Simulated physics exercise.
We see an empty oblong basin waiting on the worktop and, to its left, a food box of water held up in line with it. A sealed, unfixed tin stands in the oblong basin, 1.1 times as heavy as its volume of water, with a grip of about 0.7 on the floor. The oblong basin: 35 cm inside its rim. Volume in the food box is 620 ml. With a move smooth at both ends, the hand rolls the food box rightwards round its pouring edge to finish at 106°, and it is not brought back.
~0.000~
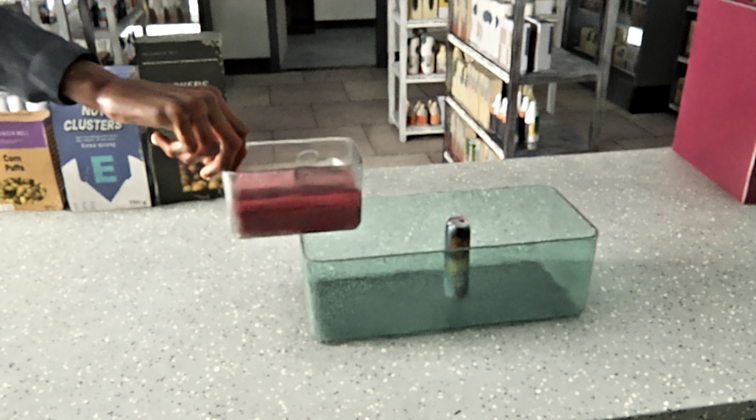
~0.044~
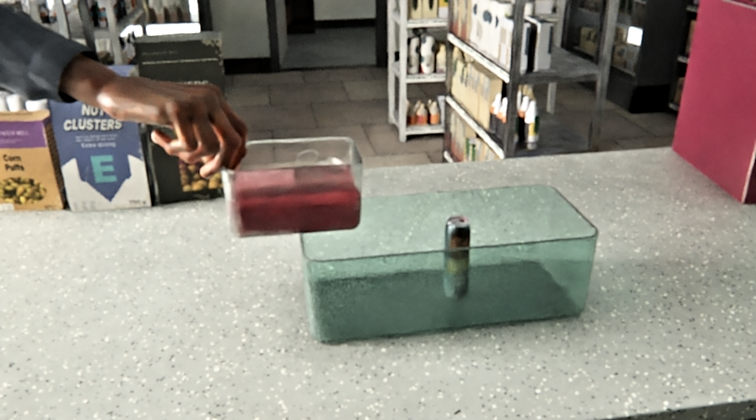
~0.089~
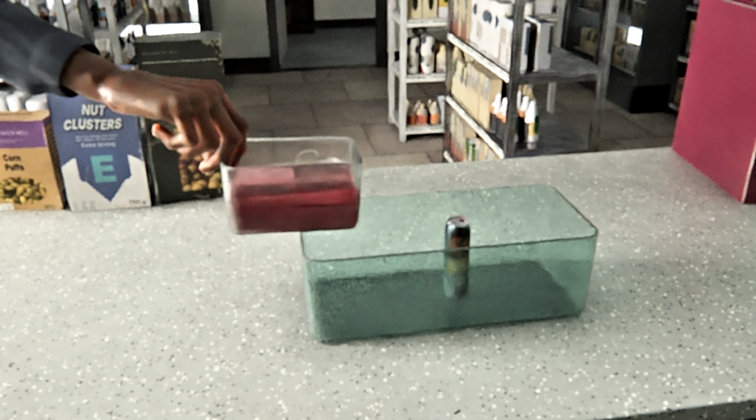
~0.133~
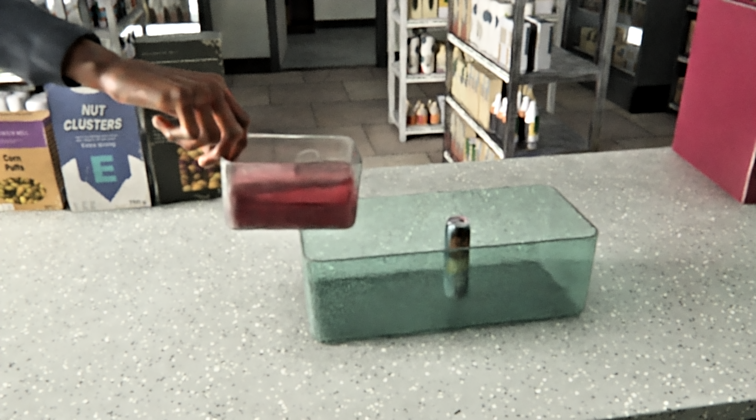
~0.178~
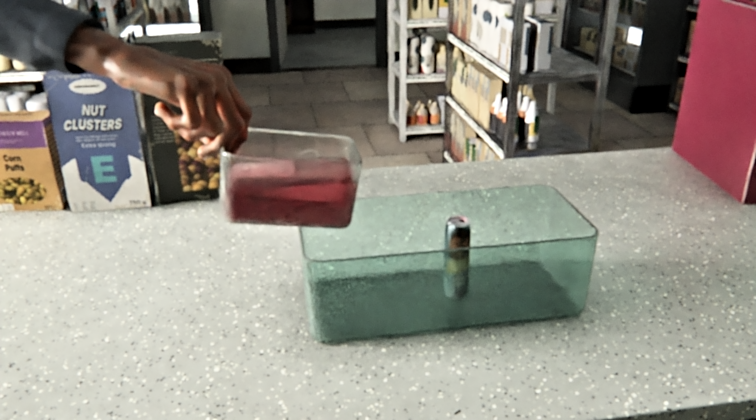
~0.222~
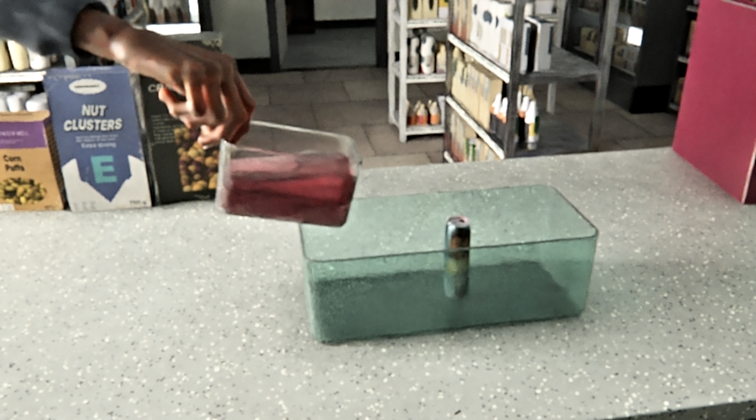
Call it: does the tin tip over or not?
It tips over.
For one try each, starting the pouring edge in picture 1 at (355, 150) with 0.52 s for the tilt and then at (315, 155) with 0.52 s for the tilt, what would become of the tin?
Trial 1 - tin tips; trial 2 - tin stays standing.
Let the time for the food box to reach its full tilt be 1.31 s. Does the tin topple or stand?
Result: Tin upright.
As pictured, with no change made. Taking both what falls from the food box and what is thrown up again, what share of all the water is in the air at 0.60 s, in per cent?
It comes to about 30 percent.
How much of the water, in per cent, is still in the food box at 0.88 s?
I'd estimate some 14 per cent.
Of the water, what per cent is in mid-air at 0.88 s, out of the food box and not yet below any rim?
Airborne fraction: Approx. 14 %.
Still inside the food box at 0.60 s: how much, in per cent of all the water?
Roughly 68 %.
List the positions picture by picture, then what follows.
In the first frame, tilt 0°; pouring edge (357, 152); surface from (230, 184) to (355, 175); the oblong basin's rim runs from (300, 232) to (575, 209); the tin's top is at (458, 224).
In the second frame, tilt 1°; pouring edge (357, 152); surface from (230, 184) to (354, 174).
In the third frame, tilt 2°; pouring edge (357, 151); surface from (228, 183) to (354, 172).
In the fourth frame, tilt 5°; pouring edge (357, 152); surface from (227, 180) to (353, 170).
In the fifth frame, tilt 8°; pouring edge (357, 152); surface from (225, 176) to (352, 166).
In the sixth frame, tilt 13°; pouring edge (357, 152); surface from (222, 170) to (351, 162).
By 0.60 s the tilt is 71° and 67 per cent is still to pour; the tin stands where it began.
By 0.88 s the tilt is 103° and 13 per cent is still to pour; the tin leans 9°.
By 1.17 s the tilt is 106° and 0 per cent is still to pour; the tin lies on its side.
By 1.48 s the tilt is 106° and 0 per cent is still to pour; the tin lies on its side.
At rest the tin lies on its side.
